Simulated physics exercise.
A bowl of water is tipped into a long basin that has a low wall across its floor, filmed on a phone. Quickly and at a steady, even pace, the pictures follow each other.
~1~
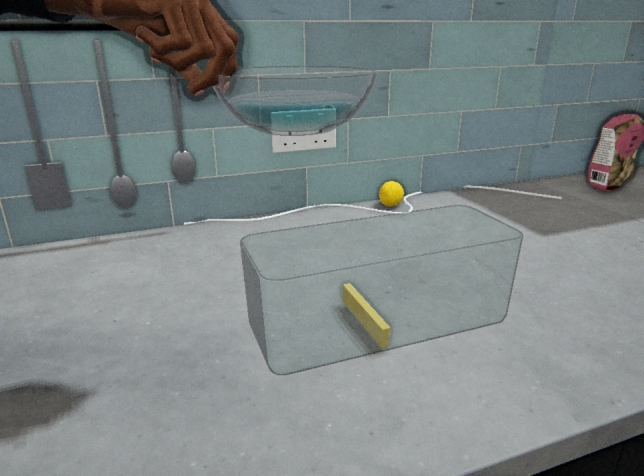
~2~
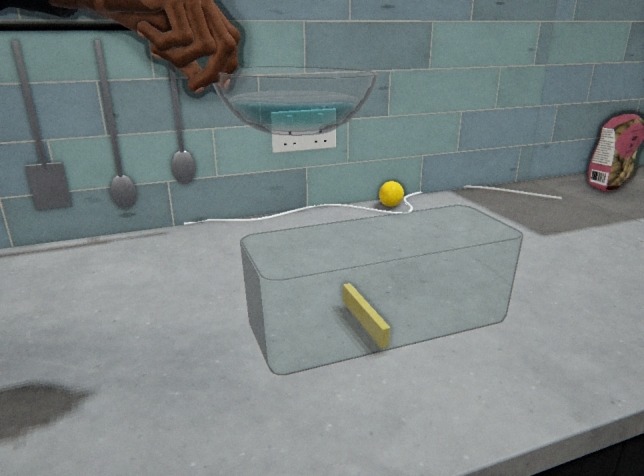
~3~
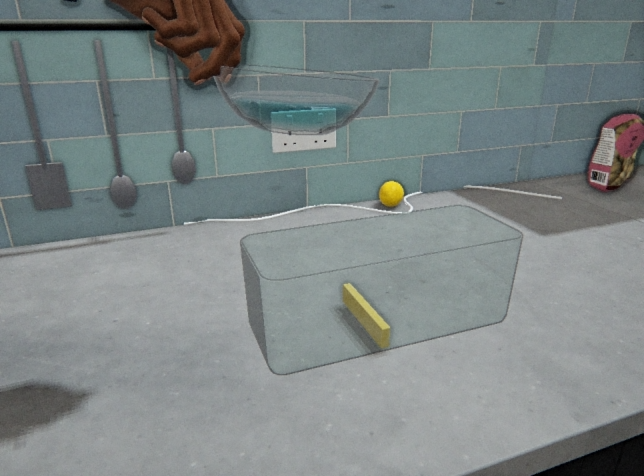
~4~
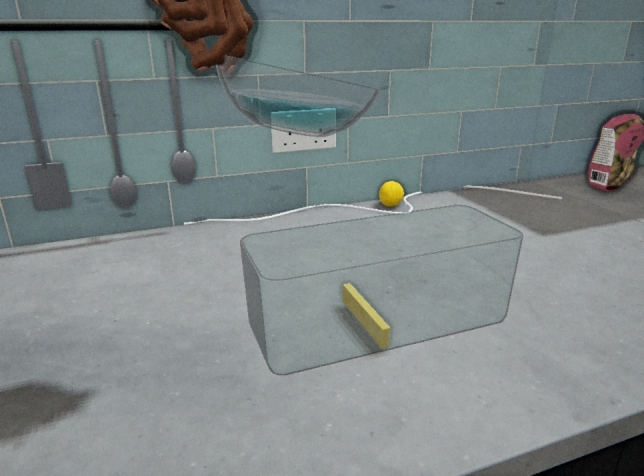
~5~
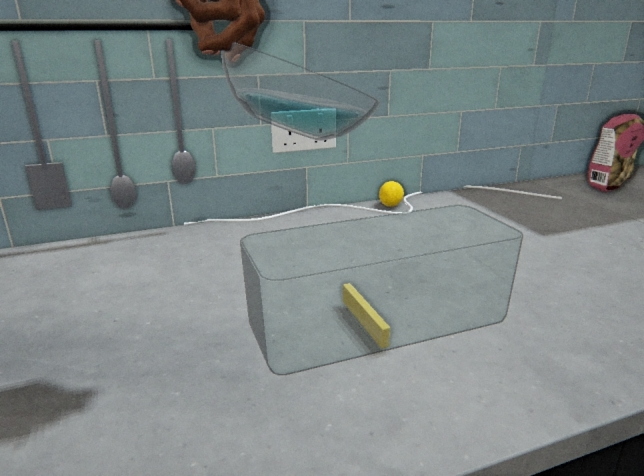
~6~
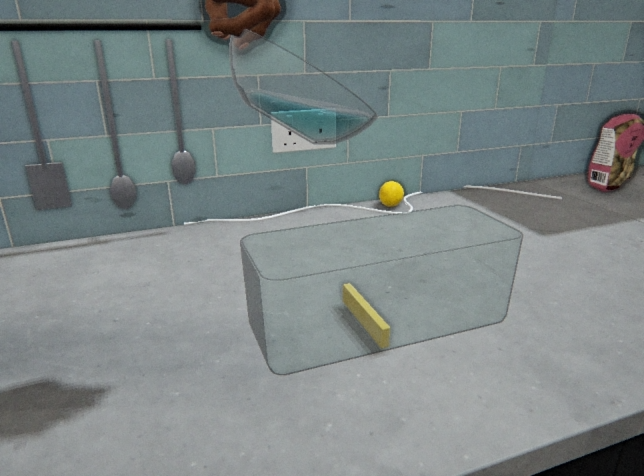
A clear bowl of bluish water, gripped at its left rim by a brown hand, starts out level above a long transparent basin with a yellow wall inside. The hand shifts upward and right, tilting the bowl slowly, then more steeply, its right rim dipping as the water gathers toward that side.
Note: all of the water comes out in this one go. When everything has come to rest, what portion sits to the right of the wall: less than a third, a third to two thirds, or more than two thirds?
More than two thirds sits there.
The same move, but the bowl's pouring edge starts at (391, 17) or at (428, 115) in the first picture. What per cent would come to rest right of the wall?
Result, first then second: About 75 % and about 80 %.
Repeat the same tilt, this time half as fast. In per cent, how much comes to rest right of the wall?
Around 85 percent ends up there.
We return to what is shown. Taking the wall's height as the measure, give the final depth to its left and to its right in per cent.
Some 10 per cent left and 40 right.
A moment on, the bowl is tipped on its side and 1 per cent is still to pour, 0 is left of the wall and 44 right of it.
Next, the bowl is tipped right over and 0 per cent is still to pour, 16 is left of the wall and 82 right of it.
Then the bowl is tipped right over and 0 per cent is still to pour, 18 is left of the wall and 80 right of it.
Later the bowl is tipped right over and 0 per cent is still to pour, 18 is left of the wall and 79 right of it.
In the end 18 per cent lies left of the wall, 80 right of it and 3 outside.
